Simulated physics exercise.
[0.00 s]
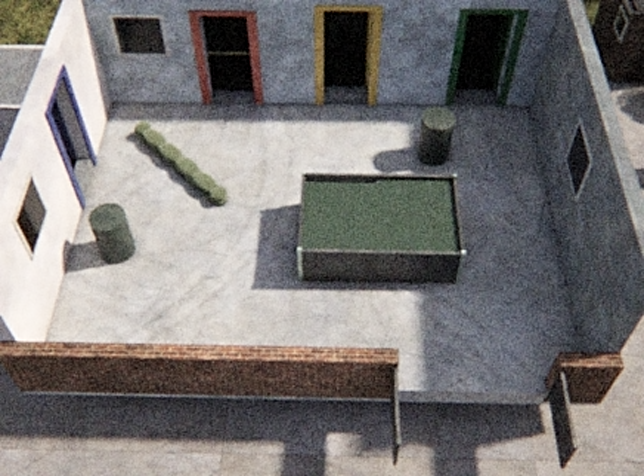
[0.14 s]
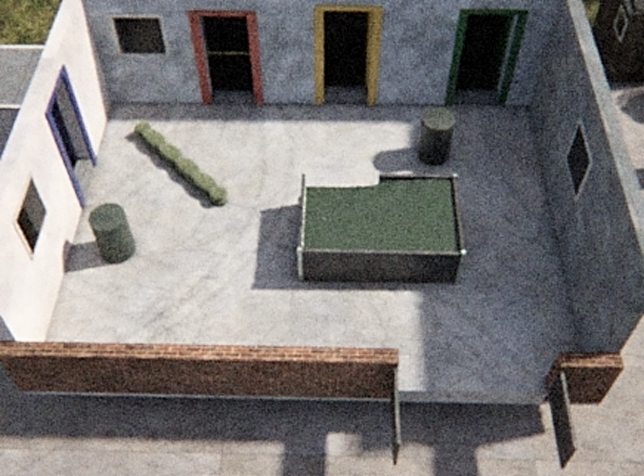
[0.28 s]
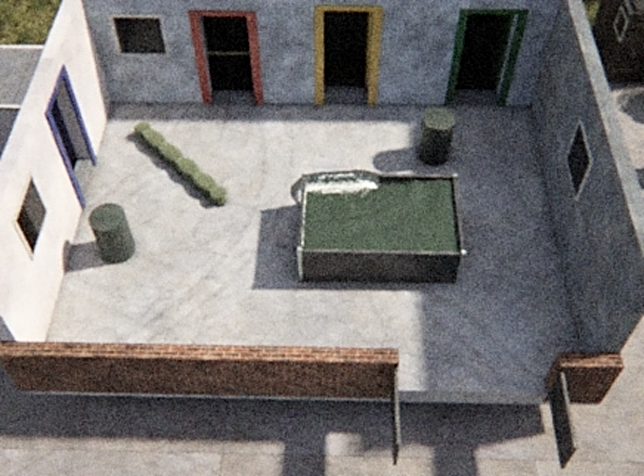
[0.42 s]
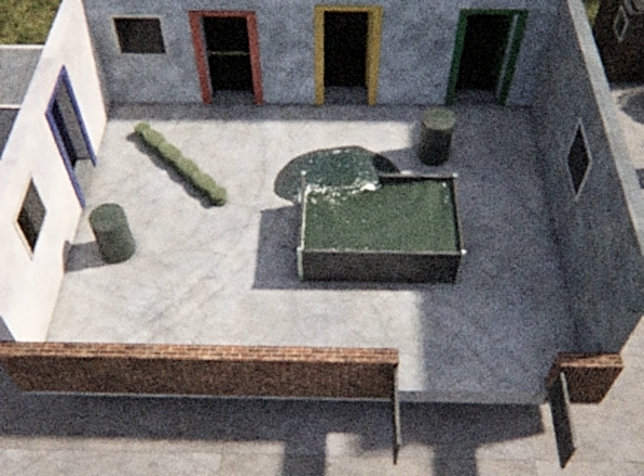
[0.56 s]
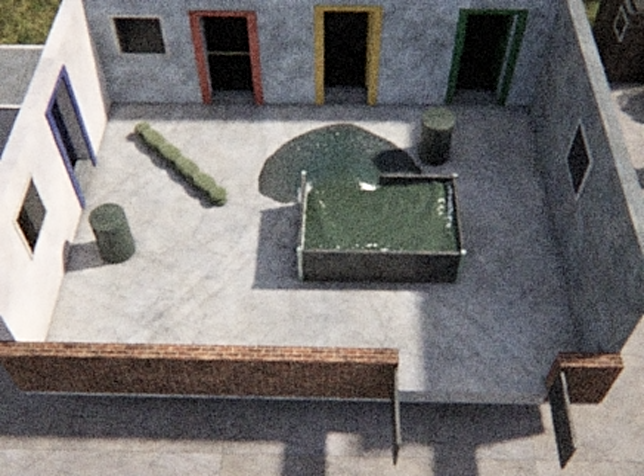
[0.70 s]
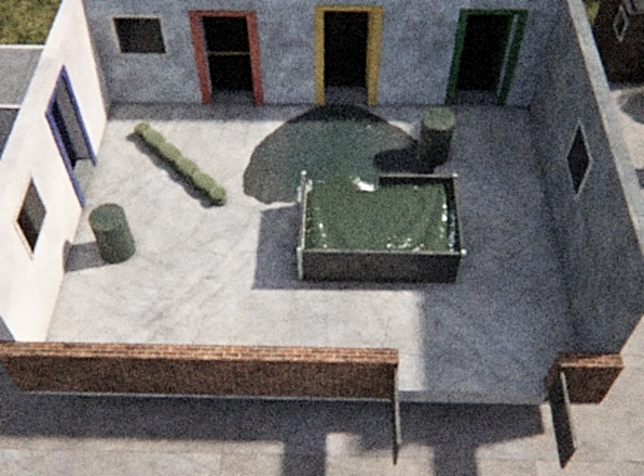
In a walled back court, water pours from the tank's far side and spreads across the floor.
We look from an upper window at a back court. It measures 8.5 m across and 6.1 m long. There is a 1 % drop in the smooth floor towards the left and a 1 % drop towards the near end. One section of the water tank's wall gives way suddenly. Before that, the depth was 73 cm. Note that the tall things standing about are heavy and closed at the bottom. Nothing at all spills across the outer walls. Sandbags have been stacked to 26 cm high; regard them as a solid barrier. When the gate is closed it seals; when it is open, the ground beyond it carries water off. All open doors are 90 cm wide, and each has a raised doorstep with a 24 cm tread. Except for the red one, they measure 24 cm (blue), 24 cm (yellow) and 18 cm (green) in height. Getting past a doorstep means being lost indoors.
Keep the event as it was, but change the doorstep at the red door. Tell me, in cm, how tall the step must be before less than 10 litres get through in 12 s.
It would have to be roughly 17 cm high.
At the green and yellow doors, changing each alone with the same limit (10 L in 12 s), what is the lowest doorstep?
You'd want some 7.0 cm at green and some 33 cm at yellow.
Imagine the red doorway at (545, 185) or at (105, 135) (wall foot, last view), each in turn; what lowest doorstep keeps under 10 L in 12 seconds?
Minimums: About 6.0 cm and 28 cm.
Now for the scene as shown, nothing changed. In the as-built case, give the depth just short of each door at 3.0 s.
In cm - red: 16, blue: 2, yellow: 25, green: 7.
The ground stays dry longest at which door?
I'd say the blue one.
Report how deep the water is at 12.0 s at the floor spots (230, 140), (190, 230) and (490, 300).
In order: Around 8, 3 and 4 cm.
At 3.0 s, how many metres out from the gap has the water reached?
Roughly 5.4 m from the gap.
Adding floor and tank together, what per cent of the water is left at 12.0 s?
Water still present: Approx. 86 %.
After 1.4 s water covers 20 % of the floor, deepest (38 cm) near (331, 197); 10 cm at the red door, 0 litres in over its 12 cm doorstep.
After 3.0 s water covers 35 % of the floor, deepest (39 cm) near (109, 113); 16 cm at the red door, 28 litres in over its 12 cm doorstep.
After 12.0 s water covers 95 % of the floor, deepest (12 cm) near (106, 371); 7 cm at the red door, 40 litres in over its 12 cm doorstep.
At the red door as built, the water arrived by 1.3 s and peaked near 21 cm at 2.0 s.
With a doorstep of 15 cm, 18 litres would have come in within the 12 s; with 20.5 cm, 3 litres. So under 10 litres takes about 17 cm.
